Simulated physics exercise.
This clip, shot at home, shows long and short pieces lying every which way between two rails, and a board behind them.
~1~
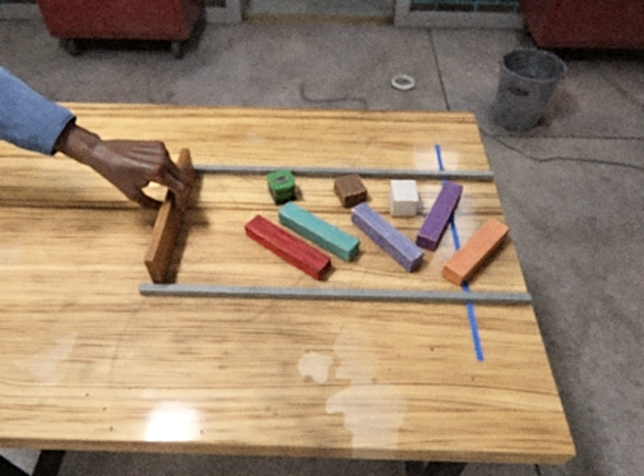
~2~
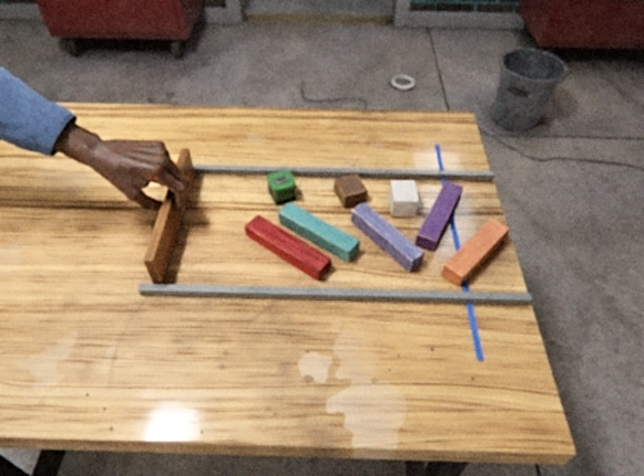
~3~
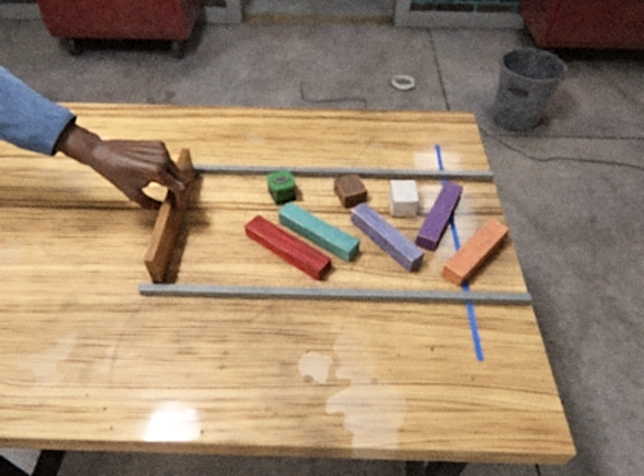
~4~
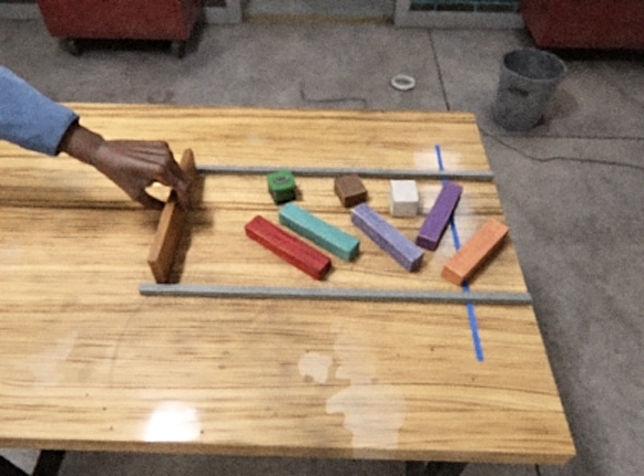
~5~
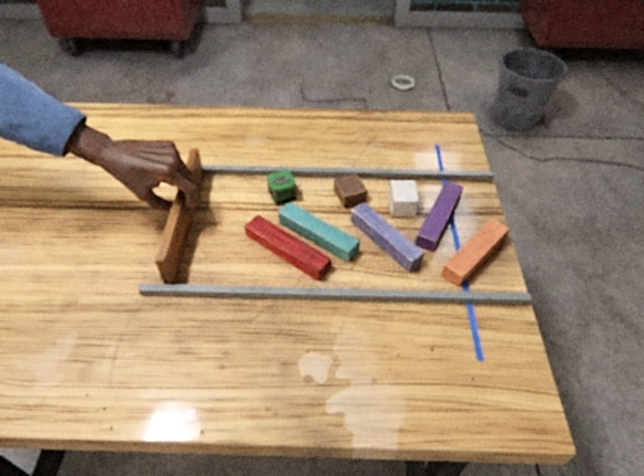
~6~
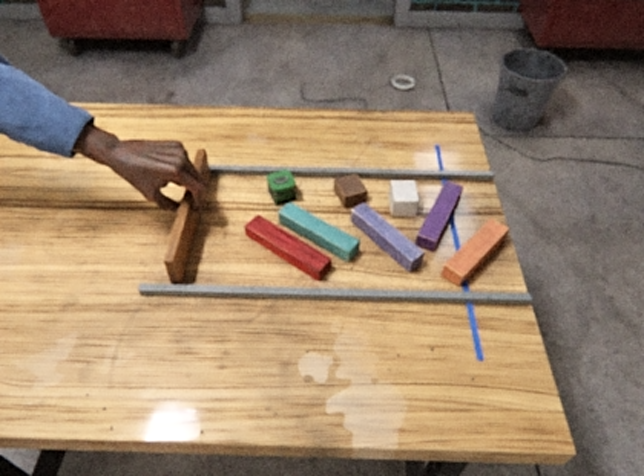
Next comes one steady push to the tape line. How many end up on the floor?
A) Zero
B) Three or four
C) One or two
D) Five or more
(B) Three or four.
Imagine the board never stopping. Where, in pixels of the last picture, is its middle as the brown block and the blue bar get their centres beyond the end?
(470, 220) and (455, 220), more or less.
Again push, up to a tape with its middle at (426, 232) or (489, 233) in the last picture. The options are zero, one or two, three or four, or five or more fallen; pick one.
One after the other: One to two, then more than four.
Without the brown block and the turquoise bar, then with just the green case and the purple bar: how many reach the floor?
Counts - first: 2, second: 1.
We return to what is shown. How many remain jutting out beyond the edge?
The count is 2.
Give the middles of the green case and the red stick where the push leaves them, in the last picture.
Roughly (461, 190), and the other roughly (501, 257).
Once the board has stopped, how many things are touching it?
In total, 3.
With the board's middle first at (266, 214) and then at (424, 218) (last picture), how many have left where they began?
That gives 2 for the first and 8 for the second.
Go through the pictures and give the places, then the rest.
The first picture shows orange bar (476, 251); purple bar (440, 215); white block (403, 198); board (173, 212); tape (455, 232).
The second picture shows purple bar (440, 215); board (173, 212).
The third picture shows white block (403, 199); brown block (350, 191).
The fourth picture shows orange bar (476, 251); red stick (287, 246).
The fifth picture shows purple bar (440, 215); turquoise bar (318, 231).
The sixth picture shows orange bar (476, 251); purple bar (440, 215); white block (403, 199); board (191, 212); tape (455, 232).
Soon after, none off yet; orange bar at rest near (476, 251); purple bar at rest near (440, 215); white block at rest near (403, 199).
In the end, the number that fall off is three or four; gone, blue bar, white block, purple bar and orange bar.
